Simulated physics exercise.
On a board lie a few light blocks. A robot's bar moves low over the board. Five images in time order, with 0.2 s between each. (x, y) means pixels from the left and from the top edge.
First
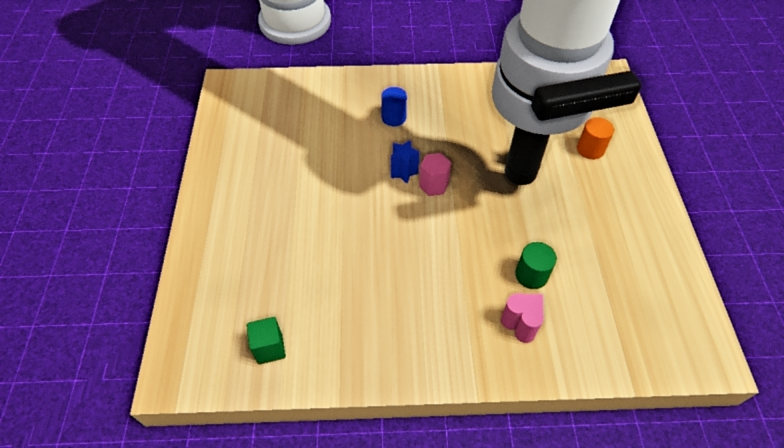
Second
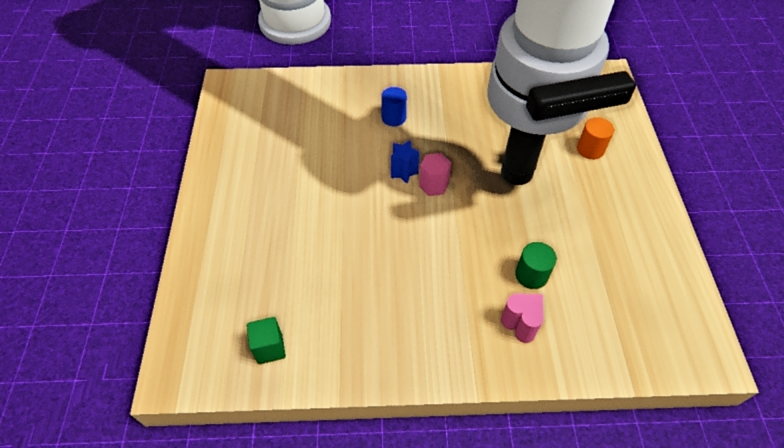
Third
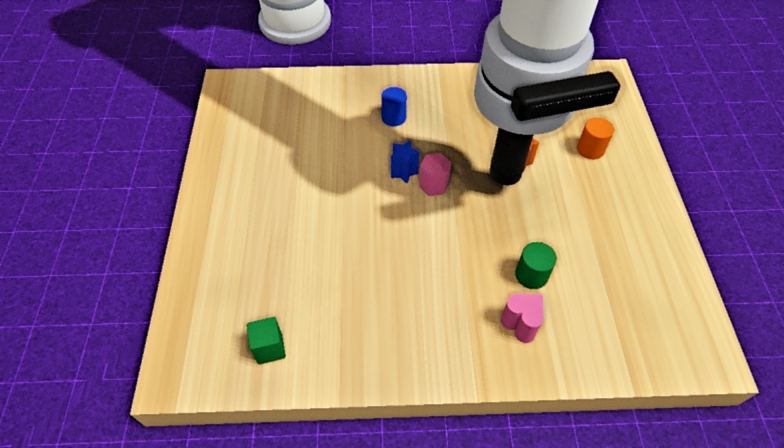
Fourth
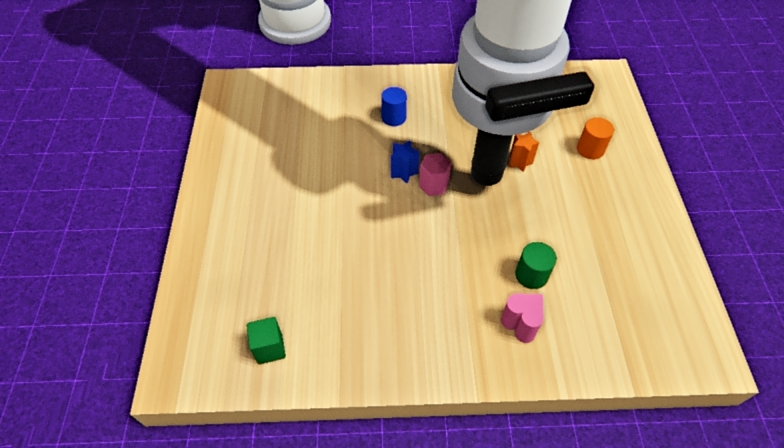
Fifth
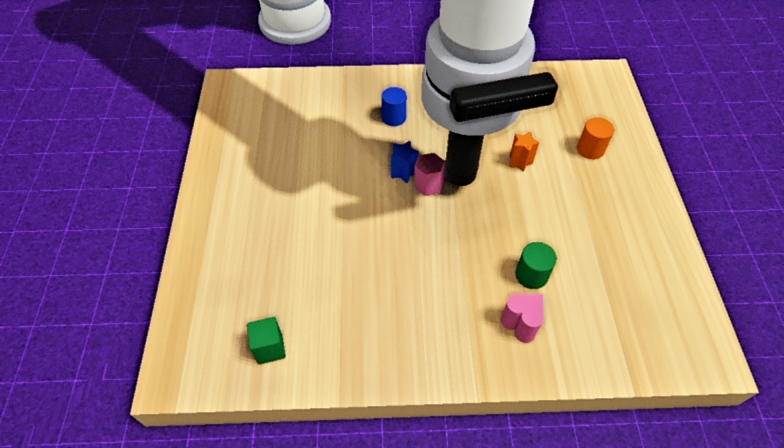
On a wooden board scattered with small coloured blocks, a robot arm's black bar moves left, uncovering an orange star behind it, then nudges the pink six-sided block slightly left beside the blue star while the other blocks stay still.
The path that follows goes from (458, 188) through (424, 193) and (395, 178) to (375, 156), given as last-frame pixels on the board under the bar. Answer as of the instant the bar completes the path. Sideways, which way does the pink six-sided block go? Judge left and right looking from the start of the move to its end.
It shifts leftward.
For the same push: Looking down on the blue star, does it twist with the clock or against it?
From above, it looks like the blue star goes clockwise.
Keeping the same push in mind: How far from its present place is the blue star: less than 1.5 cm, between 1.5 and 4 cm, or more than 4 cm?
Over 4 cm.
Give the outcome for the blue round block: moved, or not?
At the end of the path, it will still be in place.
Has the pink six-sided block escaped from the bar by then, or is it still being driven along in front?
The bar will have lost it.
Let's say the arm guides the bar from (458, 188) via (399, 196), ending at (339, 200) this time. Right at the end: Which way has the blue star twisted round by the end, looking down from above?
The block turns clockwise.
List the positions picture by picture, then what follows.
In the first frame, bar's lower end (520, 174); blue round block (394, 95); blue star (404, 150); pink six-sided block (436, 163).
In the second frame, bar (517, 174); blocks still.
In the third frame, bar (505, 174); blocks still.
In the fourth frame, bar (487, 174); blocks still.
In the fifth frame, bar (460, 175); blue round block (394, 95); blue star (404, 150); pink six-sided block (431, 163).
The first path, step by step. One third of the way, bar (424, 180); blue star (387, 146), turned 35° clockwise; pink six-sided block (394, 164), turned 20° clockwise.
Two thirds of the way, bar (395, 164); blue star (374, 137), turned 70° clockwise; pink six-sided block (365, 154).
At the end, bar (375, 143); blue round block still; blue star (359, 119), turned 80° clockwise; pink six-sided block (347, 146), turned 75° anticlockwise.
